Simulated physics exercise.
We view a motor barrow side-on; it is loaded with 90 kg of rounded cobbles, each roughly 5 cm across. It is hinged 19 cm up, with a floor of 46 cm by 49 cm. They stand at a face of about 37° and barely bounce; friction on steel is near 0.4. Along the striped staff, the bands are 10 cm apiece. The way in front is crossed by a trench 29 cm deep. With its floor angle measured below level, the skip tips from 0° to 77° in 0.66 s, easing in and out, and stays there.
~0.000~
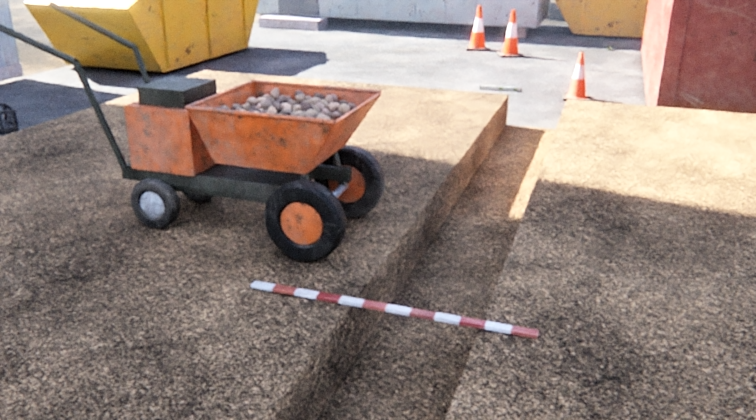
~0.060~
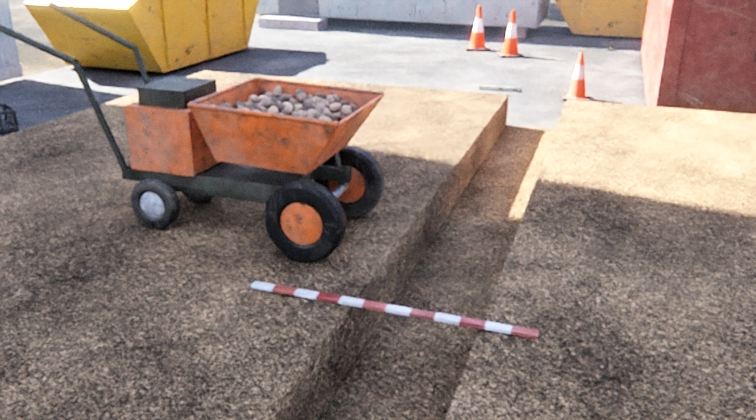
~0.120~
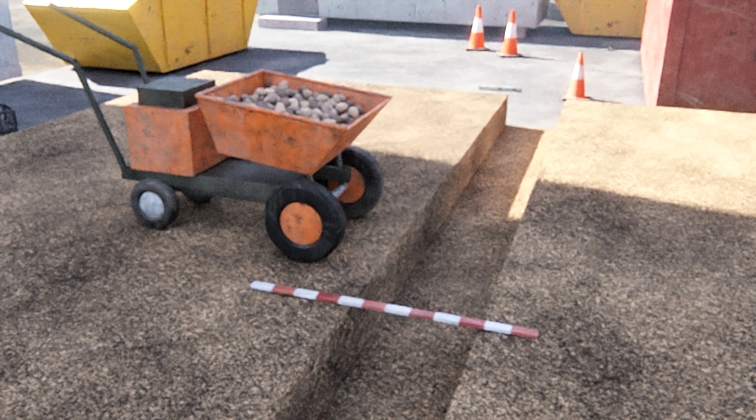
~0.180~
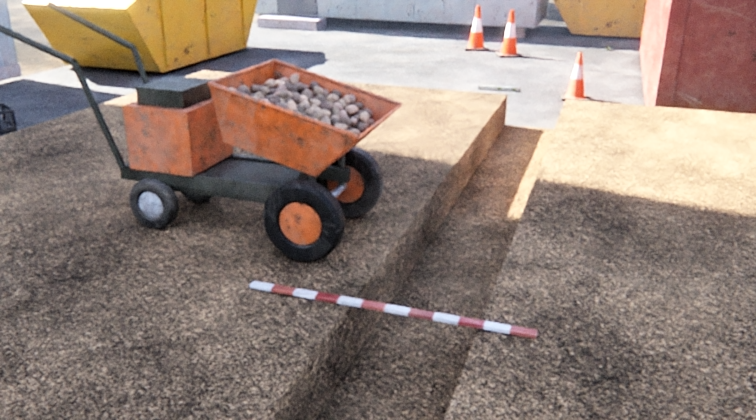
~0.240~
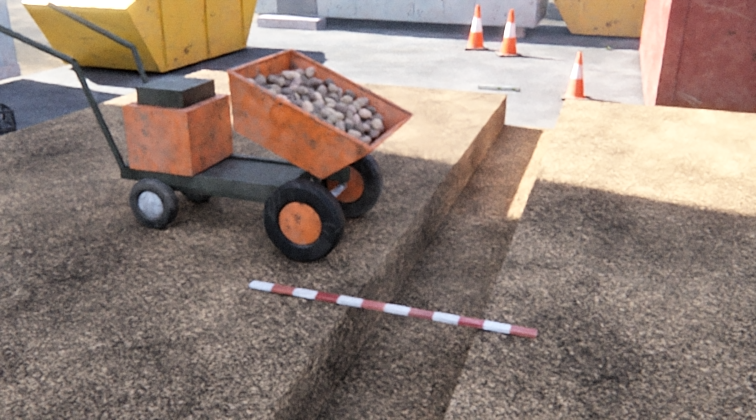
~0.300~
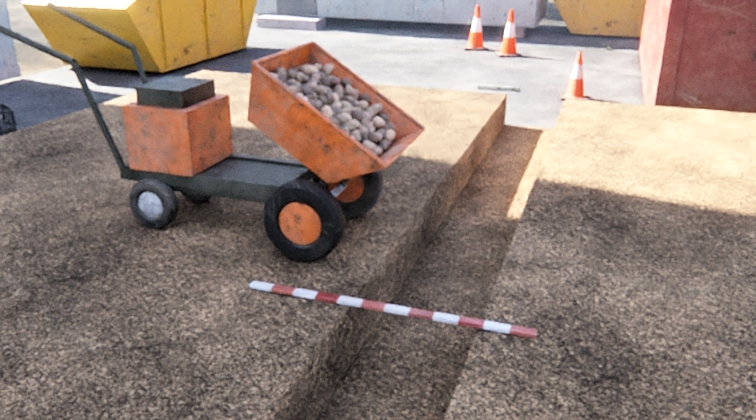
Orange motor barrow loaded with rounded cobbles steadily tilting its skip forward to the right, standing beside a trench and striped staff.
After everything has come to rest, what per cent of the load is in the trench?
I would say 93 percent.
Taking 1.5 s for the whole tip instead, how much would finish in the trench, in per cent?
Close to 100 per cent then.
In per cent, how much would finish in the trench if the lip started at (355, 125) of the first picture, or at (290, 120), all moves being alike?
It'd be around 75 per cent and after that around 100 per cent.
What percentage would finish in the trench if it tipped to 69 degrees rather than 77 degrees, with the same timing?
It would come to about 90 percent.
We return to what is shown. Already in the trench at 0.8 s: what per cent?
About 35 per cent by then.
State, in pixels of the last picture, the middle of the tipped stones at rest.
The resting stones are centred at roughly (468, 299).
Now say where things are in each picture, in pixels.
In the first picture, the skip is at 0°, its lip at (334, 123); the top of the load is at (315, 101).
In the second picture, lip at (338, 124), floor tilted 2°, highest stones at (290, 100); the stones move at 0.4 m/s on average.
In the third picture, lip at (346, 129), floor tilted 7°, highest stones at (282, 94); the stones move at 0.8 m/s on average.
In the fourth picture, lip at (358, 138), floor tilted 14°, highest stones at (280, 86); the stones move at 1.0 m/s on average.
In the fifth picture, lip at (372, 150), floor tilted 23°, highest stones at (287, 78); the stones move at 1.2 m/s on average.
In the sixth picture, lip at (386, 167), floor tilted 33°, highest stones at (304, 72); the stones move at 1.3 m/s on average.
After 0.5 s the floor is at 66°; 100 % in the skip; the foremost stones are at (415, 197).
After 0.8 s the floor is at 77°; 63 % in the skip, 37 % in the trench; the foremost stones are at (494, 289).
After 1.1 s the floor is at 77°; 12 % in the skip, 81 % in the trench, 7 % past the trench; the foremost stones are at (621, 273).
After 3.1 s the floor is at 77°; 0 % in the skip, 93 % in the trench, 7 % past the trench; the foremost stones are at (738, 301).
